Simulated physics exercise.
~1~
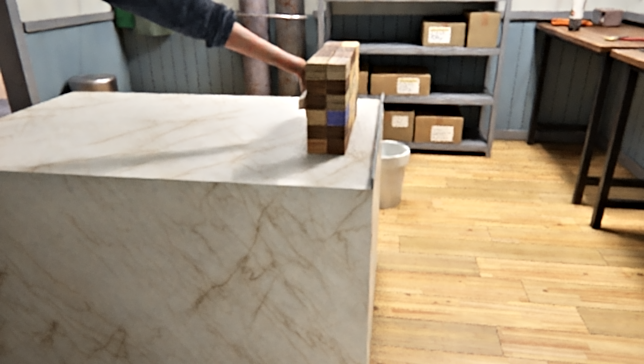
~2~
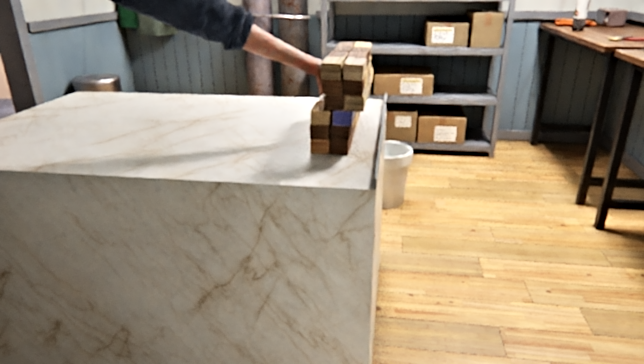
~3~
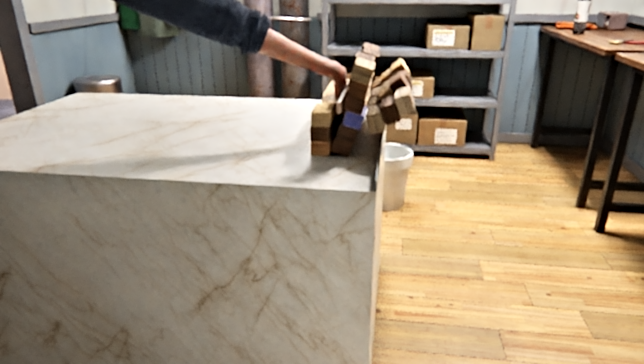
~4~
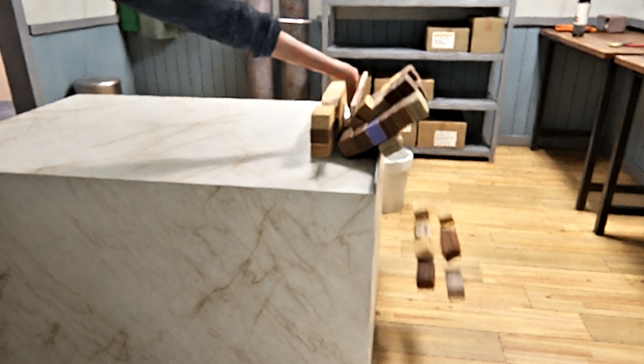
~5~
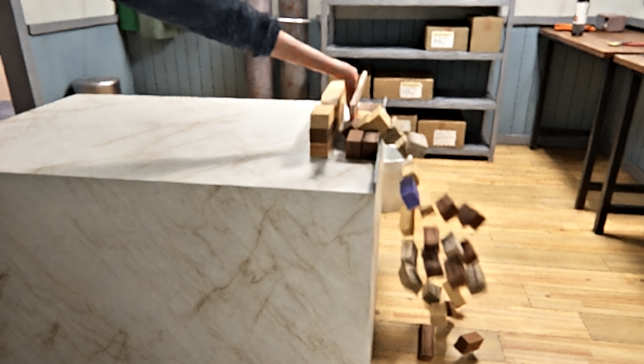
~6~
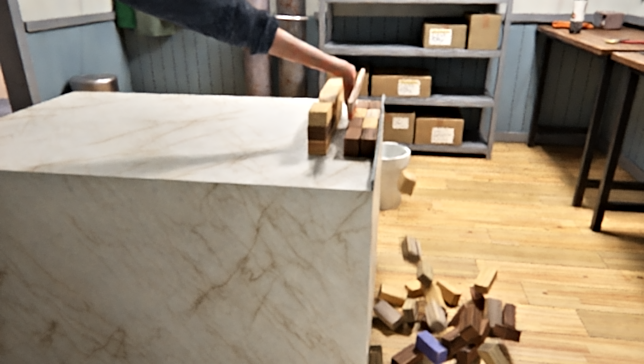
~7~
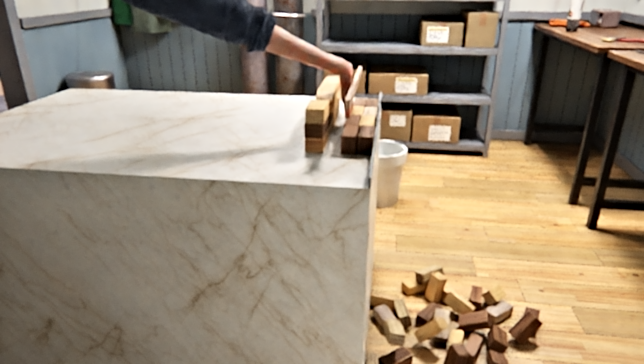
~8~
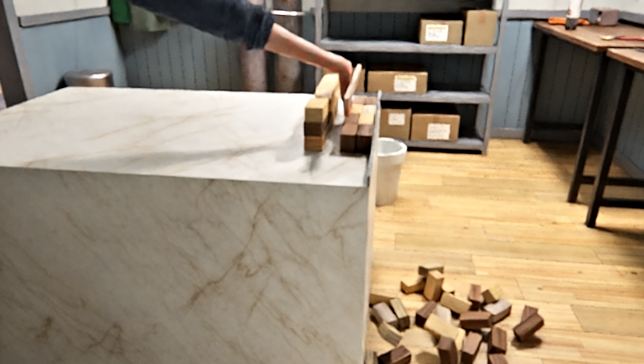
Wooden blocks stacked on a marble-patterned bench toppling rightward as a hand pushes them, many tumbling into a scattered floor pile.
